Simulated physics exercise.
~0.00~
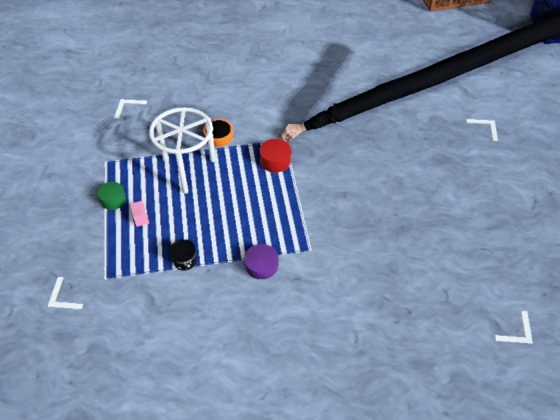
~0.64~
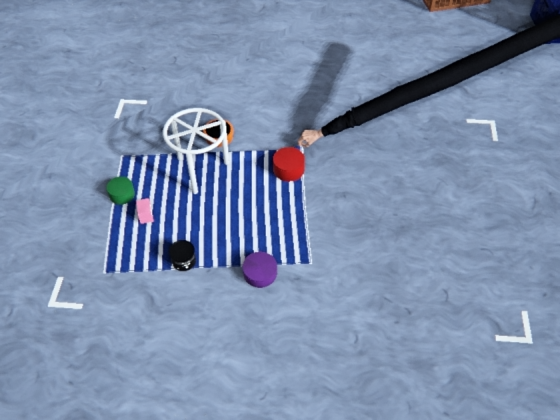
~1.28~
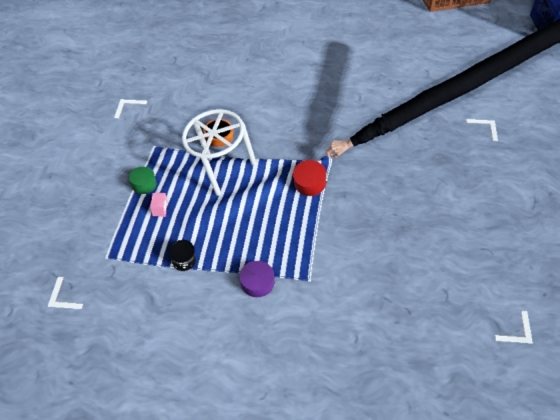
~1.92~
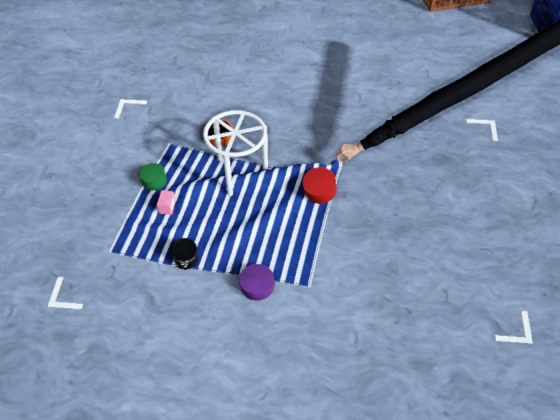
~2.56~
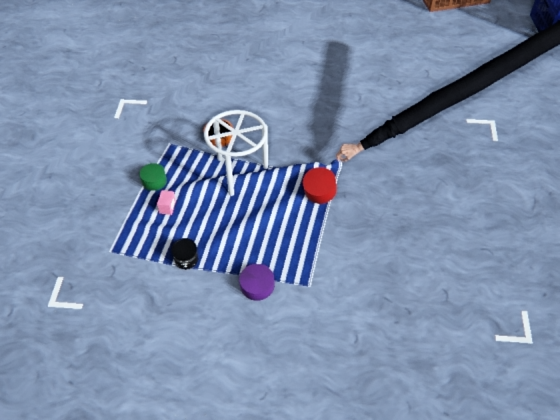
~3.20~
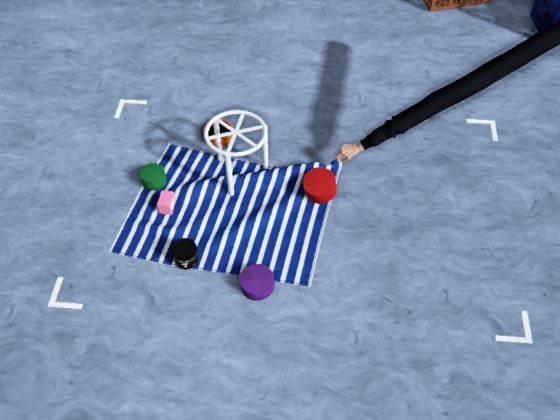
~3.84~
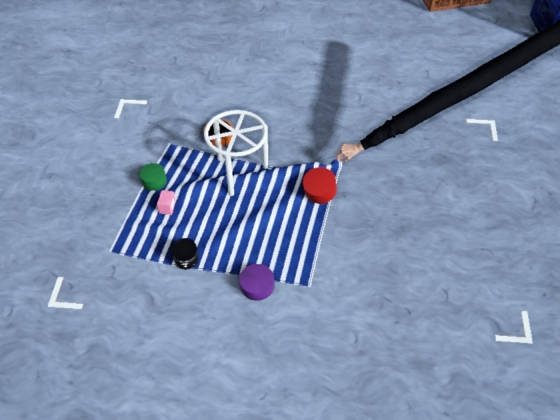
A hand drags a striped rug rightward, shifting the stool and several tubs, then holds still.
